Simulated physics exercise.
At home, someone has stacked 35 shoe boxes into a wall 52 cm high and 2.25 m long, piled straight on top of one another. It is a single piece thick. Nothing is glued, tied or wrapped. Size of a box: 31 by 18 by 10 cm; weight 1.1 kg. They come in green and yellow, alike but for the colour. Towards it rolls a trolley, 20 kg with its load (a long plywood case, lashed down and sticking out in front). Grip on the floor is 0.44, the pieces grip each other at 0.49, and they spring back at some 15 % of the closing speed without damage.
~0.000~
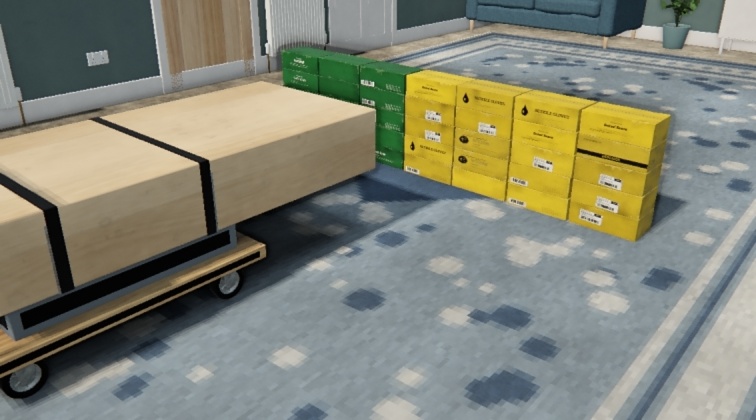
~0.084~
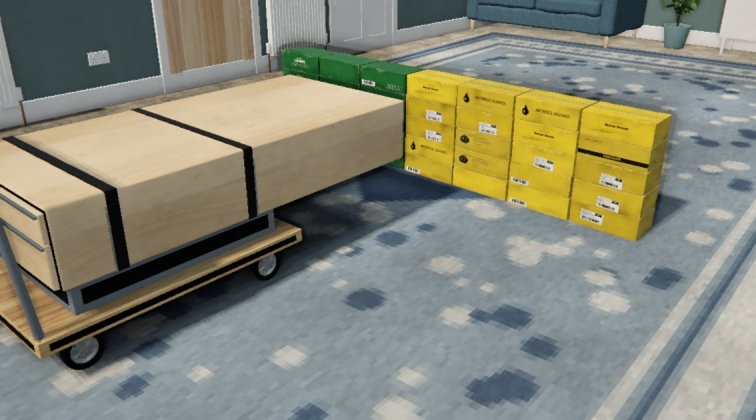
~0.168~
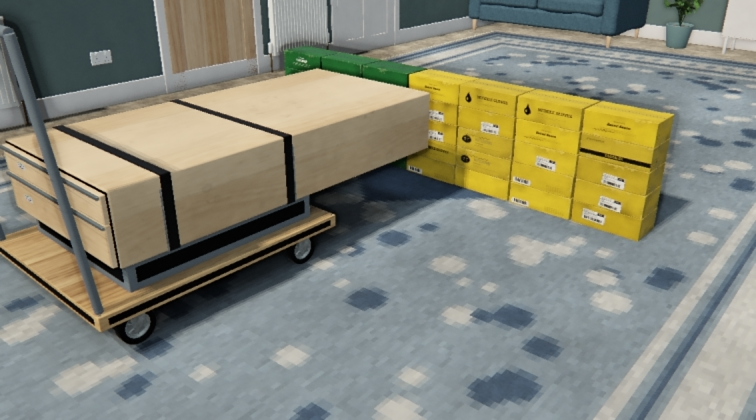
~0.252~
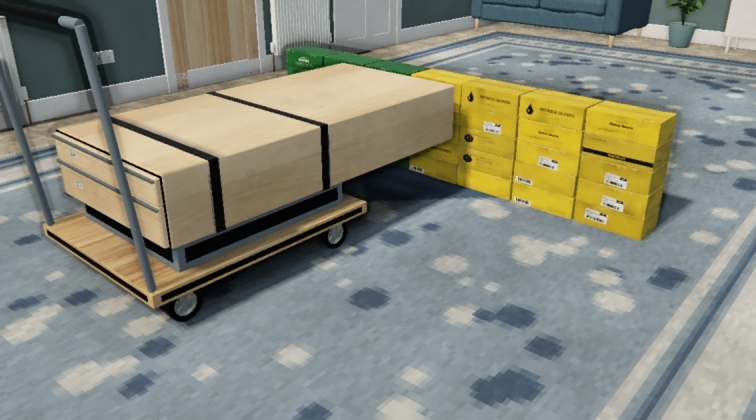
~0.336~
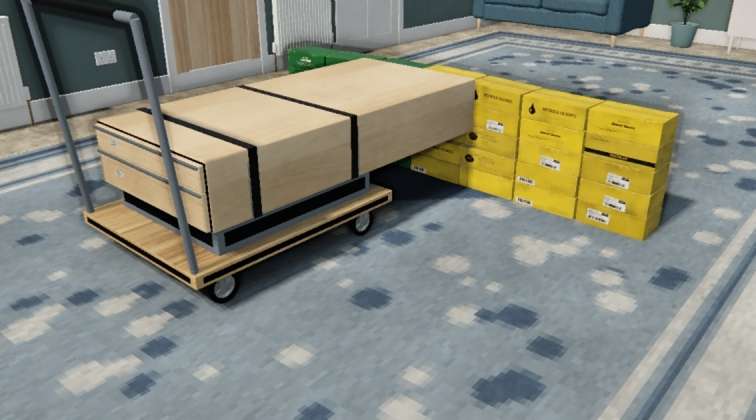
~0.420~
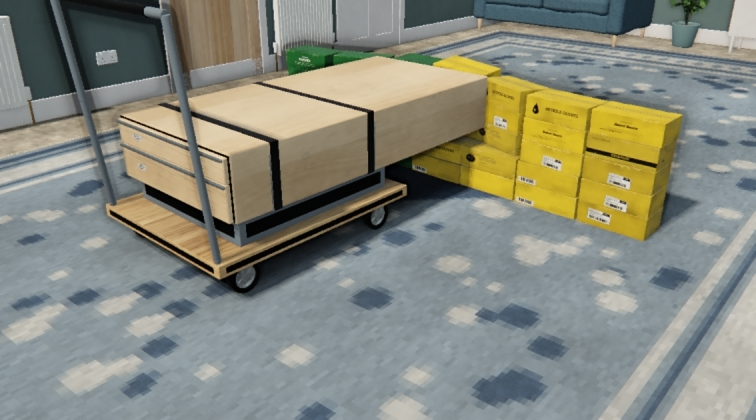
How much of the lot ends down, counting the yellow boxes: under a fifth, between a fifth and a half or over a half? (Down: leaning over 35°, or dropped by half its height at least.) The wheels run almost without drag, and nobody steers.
It comes to from a fifth to a half.
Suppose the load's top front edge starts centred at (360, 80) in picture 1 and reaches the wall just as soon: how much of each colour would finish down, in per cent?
Then green 70, yellow 40 per cent.
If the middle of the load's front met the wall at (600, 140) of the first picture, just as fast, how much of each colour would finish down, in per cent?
In that case green 0, yellow 40 per cent.
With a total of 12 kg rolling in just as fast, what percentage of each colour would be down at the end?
In that case green 40, yellow 30 per cent.
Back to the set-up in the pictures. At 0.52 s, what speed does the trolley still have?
About 0.9 m/s.
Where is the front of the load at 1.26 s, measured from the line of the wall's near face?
About 75 cm past it.
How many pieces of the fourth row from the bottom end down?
4 of them.
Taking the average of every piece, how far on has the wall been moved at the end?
Roughly 25 cm.
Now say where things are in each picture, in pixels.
In the first frame (each place is the centre of the face we see best; the camera pans a little), load (367, 131) 64 cm short of the wall; top yellow box (430, 90); top green box (381, 80); all as stacked.
The second frame shows load (395, 121) 47 cm short of the wall; top yellow box (431, 90).
The third frame shows load (422, 112) 30 cm short of the wall; top yellow box (433, 90).
The fourth frame shows load (447, 104) 13 cm short of the wall.
The fifth frame shows load (468, 97) 26 mm into the wall's line; 12 have shifted.
The sixth frame shows load (480, 94) 12 cm into the wall's line; 20 have shifted.
By 0.52 s, load 21 cm past the wall's line, still rolling; 2 of the 20 yellow boxes down (4 of 35 in all colours); top yellow box tilted 7°; top green box tilted 12°, 51 mm lower.
By 0.74 s, load 42 cm past the wall's line, still rolling; 6 of the 20 yellow boxes down (12 of 35 in all colours); top yellow box tilted 44°, 27 cm lower; top green box on its side.
By 1.26 s, load 76 cm past the wall's line, still rolling; 6 of the 20 yellow boxes down (12 of 35 in all colours); top yellow box upside down; top green box upside down.
When it is over (3.0 s), load 78 cm past the wall's line, stopped; 7 of the 20 yellow boxes down (13 of 35 in all colours); top yellow box upside down; top green box upside down. That is 35 per cent. In pixels of the last frame, middles, top yellow box near (579, 122), top green box near (529, 103).
